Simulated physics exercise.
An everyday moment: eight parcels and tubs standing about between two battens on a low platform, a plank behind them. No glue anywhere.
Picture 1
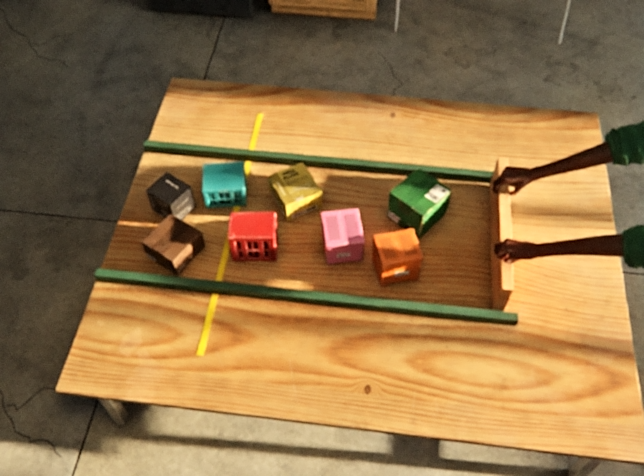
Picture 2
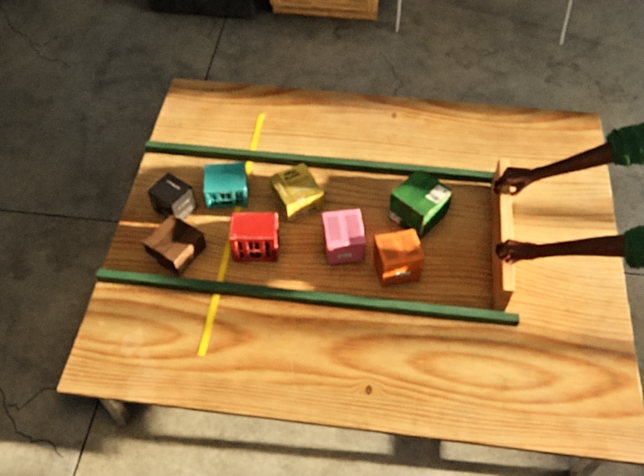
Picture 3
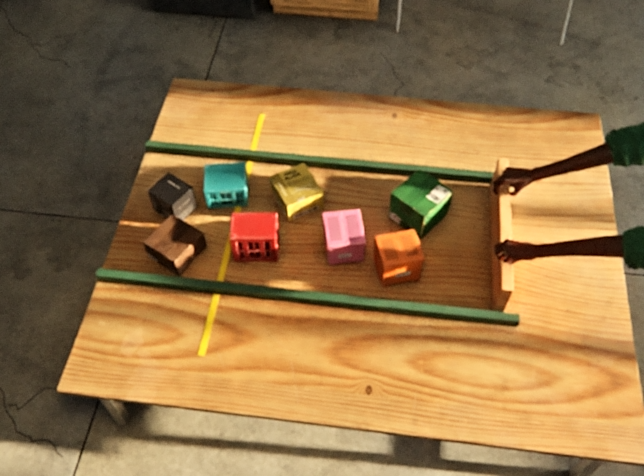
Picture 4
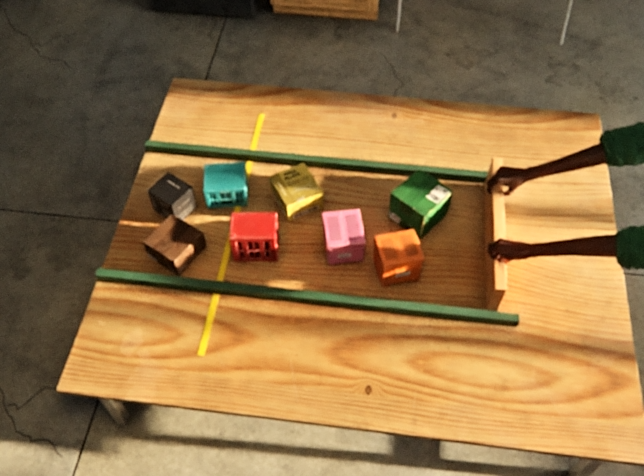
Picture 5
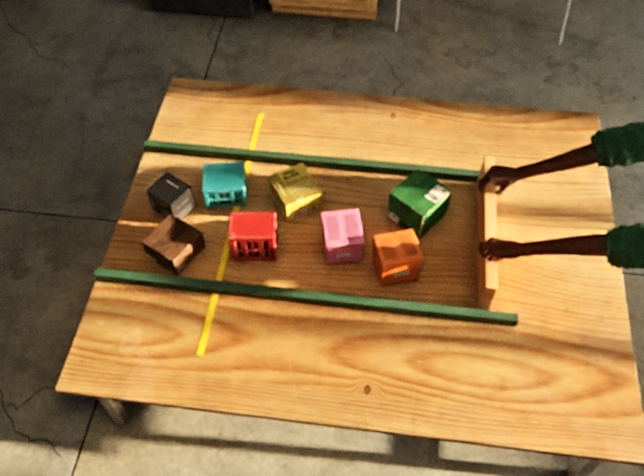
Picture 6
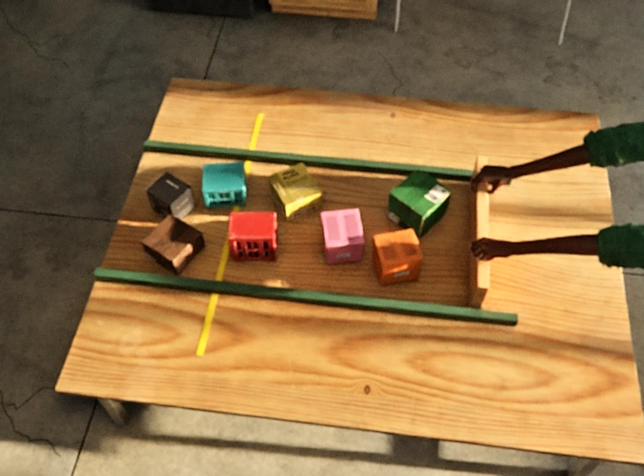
On a wooden platform, two hands slide a plank slightly left toward eight still boxes.
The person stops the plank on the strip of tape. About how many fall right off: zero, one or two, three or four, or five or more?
In the end the number that fall off is one or two.
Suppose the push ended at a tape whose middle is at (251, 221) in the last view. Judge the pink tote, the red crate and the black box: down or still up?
The pink tote holds on, the red crate holds on, the black box stays on.
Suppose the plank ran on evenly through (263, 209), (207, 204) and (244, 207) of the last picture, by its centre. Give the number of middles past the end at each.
It would be 0, 3 and 1.
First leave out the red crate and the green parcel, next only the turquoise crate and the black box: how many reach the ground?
The counts: 0 and 1.
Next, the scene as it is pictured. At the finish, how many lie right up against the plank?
That makes 2.
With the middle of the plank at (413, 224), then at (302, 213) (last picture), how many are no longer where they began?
The counts are 2 and 7.
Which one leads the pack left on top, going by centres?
That is the turquoise crate.
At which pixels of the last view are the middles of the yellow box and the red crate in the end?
About (185, 171), and the other about (130, 224).
Early on, none off yet; black box at rest near (171, 198); brown box at rest near (174, 244); turquoise crate at rest near (225, 185).
A while later, none off yet; black box at rest near (169, 199); brown box travelled about its own width near (129, 247); turquoise crate travelled about its own width near (186, 173).
Finally, the number that fall off is one or two; lost, brown box.
